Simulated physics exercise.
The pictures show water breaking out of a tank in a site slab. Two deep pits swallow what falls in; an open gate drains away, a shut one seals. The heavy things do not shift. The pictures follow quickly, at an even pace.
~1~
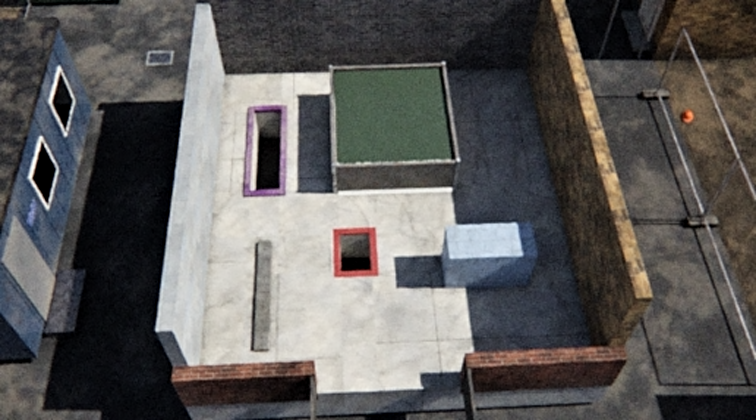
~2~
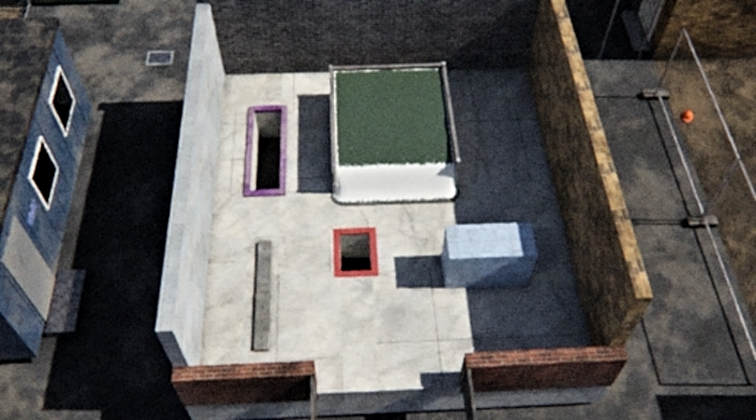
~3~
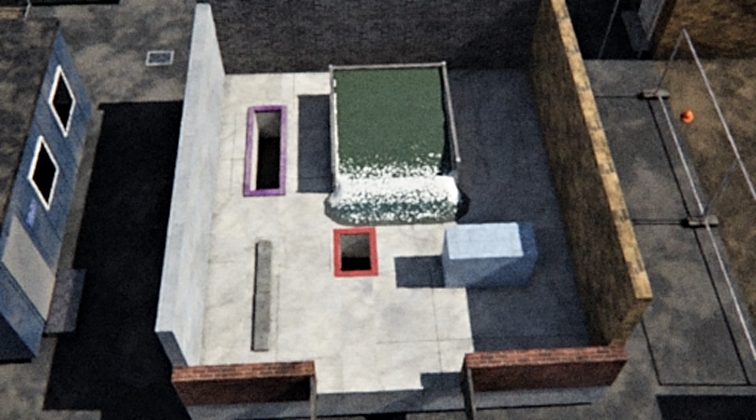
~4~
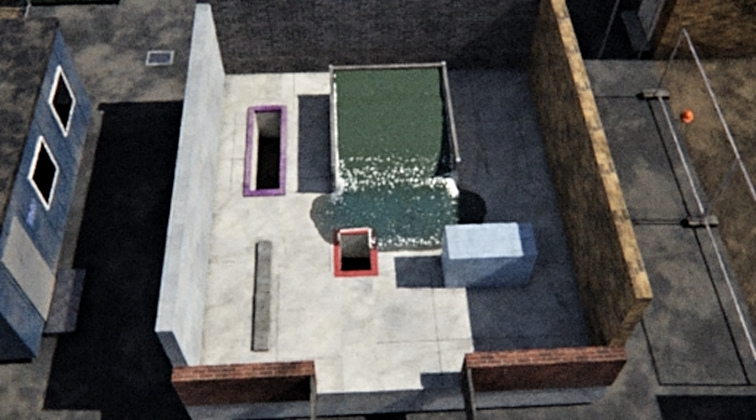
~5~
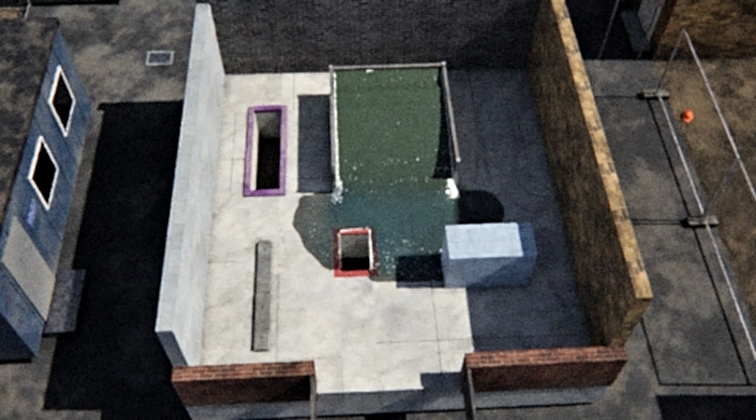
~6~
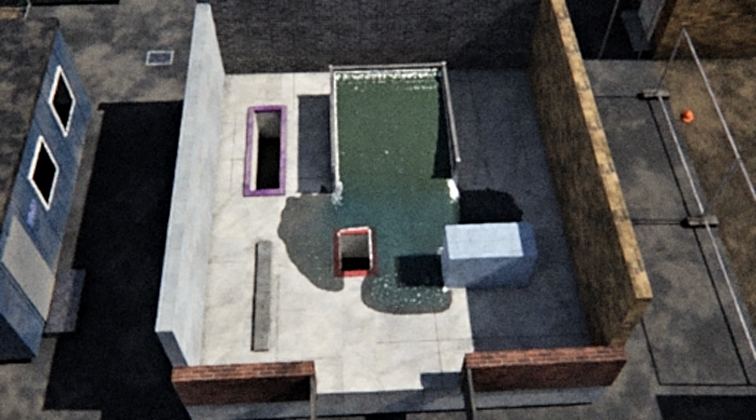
A walled concrete slab, seen from high above at a fixed angle, holds a square tank of green water at its back. A purple-rimmed pit lies to the left, a red-rimmed pit in front, a pale blue block to the right and a grey strip at lower left. Water bursts from the tank's front side in white foam, then spreads darkly around the red rim and block.
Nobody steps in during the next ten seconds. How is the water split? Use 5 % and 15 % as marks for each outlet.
The gate takes more than 15 %; the purple pit takes less than 5 %; the red pit takes more than 15 %.
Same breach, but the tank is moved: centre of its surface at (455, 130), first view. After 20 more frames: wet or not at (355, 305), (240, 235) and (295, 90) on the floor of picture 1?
As listed: Flooded, no water, no water.
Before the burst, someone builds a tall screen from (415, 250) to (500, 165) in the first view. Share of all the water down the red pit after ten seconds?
In per cent: Red 45.
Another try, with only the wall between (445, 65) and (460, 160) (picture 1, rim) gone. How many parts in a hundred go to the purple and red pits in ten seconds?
Roughly, in per cent: Purple 6, red 12.
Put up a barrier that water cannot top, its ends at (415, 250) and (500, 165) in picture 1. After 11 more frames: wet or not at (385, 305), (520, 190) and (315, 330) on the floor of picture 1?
In turn: Awash, clear, under water.
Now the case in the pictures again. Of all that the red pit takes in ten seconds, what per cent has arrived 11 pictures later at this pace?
Close to 50 %.
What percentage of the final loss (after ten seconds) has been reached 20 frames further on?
Some 60 per cent.
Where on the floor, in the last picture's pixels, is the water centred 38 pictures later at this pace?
Close to (423, 217).
A moment on, water covers 35 % of the floor; the gate 2 %, the purple pit 0 %, the red pit 6 %.
Next, water covers 45 % of the floor; the gate 8 %, the purple pit 0 %, the red pit 12 %.
Then, water covers 60 % of the floor; the gate 19 %, the purple pit 0 %, the red pit 17 %.
Later, water covers 75 % of the floor; the gate 29 %, the purple pit 0 %, the red pit 20 %.
In the end, water covers 90 % of the floor; the gate 36 %, the purple pit 0 %, the red pit 24 %.
